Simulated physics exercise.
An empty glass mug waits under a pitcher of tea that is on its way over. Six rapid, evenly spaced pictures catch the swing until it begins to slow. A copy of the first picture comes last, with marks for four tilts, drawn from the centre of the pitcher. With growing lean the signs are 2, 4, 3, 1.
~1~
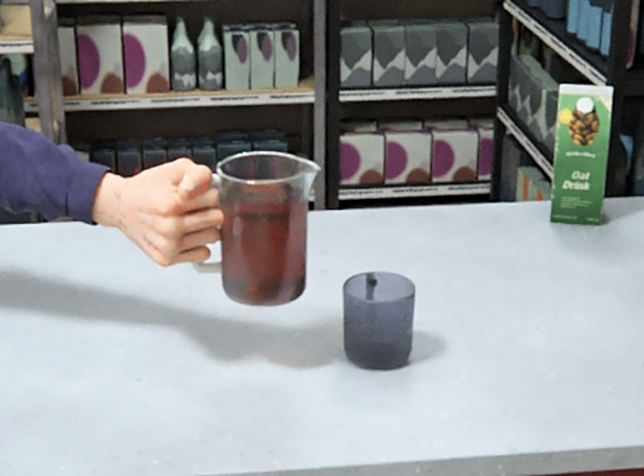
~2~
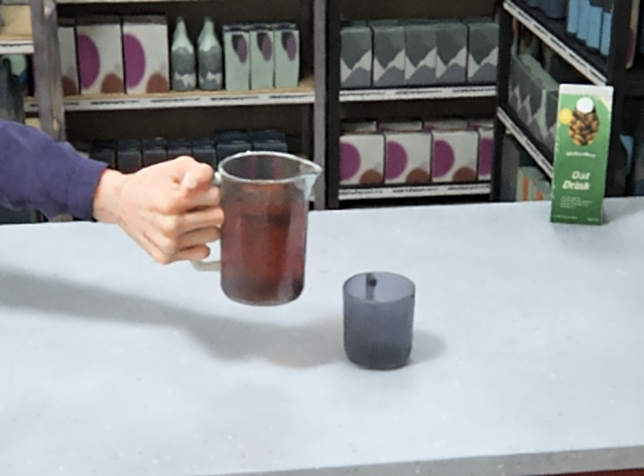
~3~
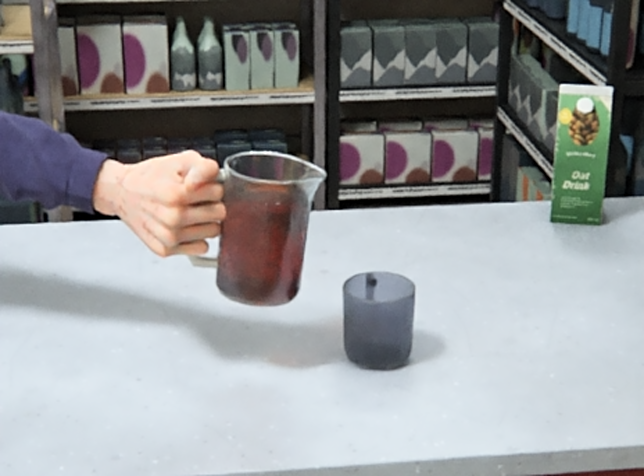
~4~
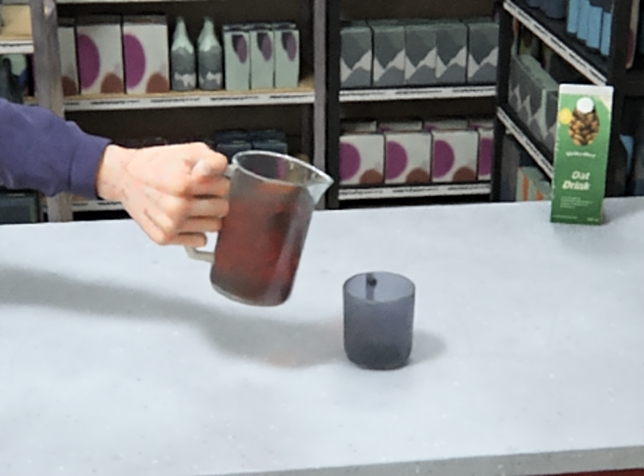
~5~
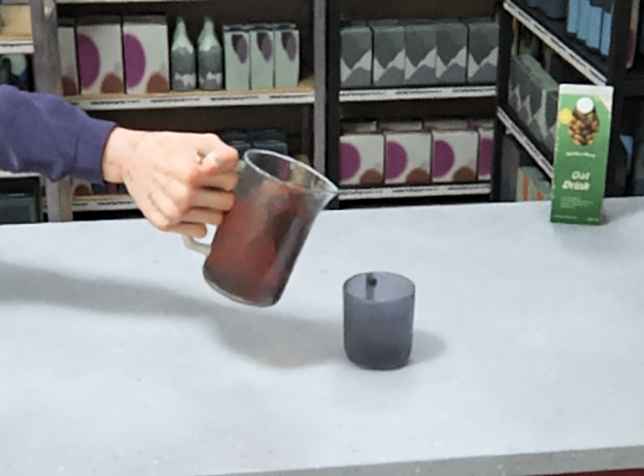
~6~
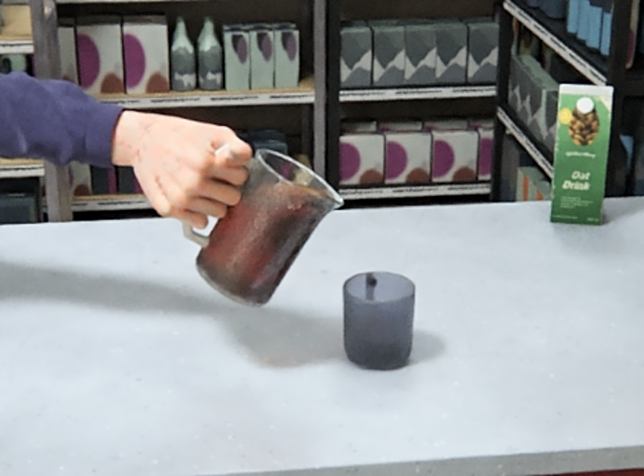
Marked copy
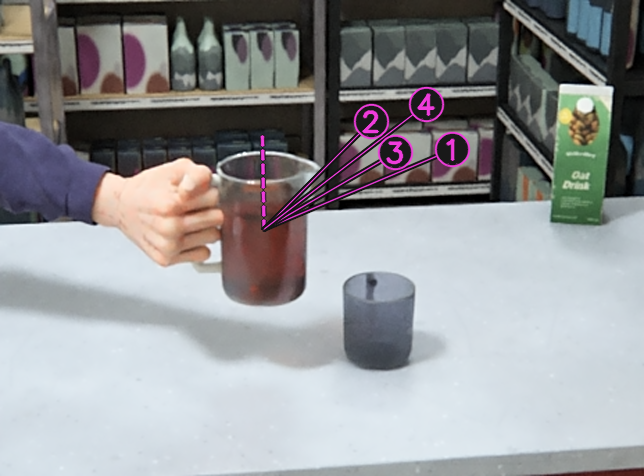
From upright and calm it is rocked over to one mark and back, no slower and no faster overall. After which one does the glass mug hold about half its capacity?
Use mark 3.
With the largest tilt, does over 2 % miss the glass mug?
No.
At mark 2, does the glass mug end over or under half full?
Under half.
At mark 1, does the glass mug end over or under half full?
Over.
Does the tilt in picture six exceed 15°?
Yes.
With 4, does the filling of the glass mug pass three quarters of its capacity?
No, it does not.
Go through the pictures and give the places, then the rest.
In the first frame, upright, lip at (318, 167); rim of the glass mug round (379, 286); nothing has left yet.
In the second frame, upright, lip at (319, 169); nothing has left yet.
In the third frame, tipped about 6°, lip at (324, 173); nothing has left yet.
In the fourth frame, tipped about 13°, lip at (330, 180); nothing has left yet.
In the fifth frame, tipped about 22°, lip at (337, 190); nothing has left yet.
In the sixth frame, tipped about 31°, lip at (342, 201); nothing has left yet.
In magenta, 1 at (436, 156); 2 at (359, 133); 3 at (381, 161); 4 at (412, 114).
With 1, the glass mug ends with about 71 % of what it can hold.
With 2, the glass mug ends with about 17 % of what it can hold.
With 3, the glass mug ends with about 47 % of what it can hold.
With 4, the glass mug ends with about 30 % of what it can hold.
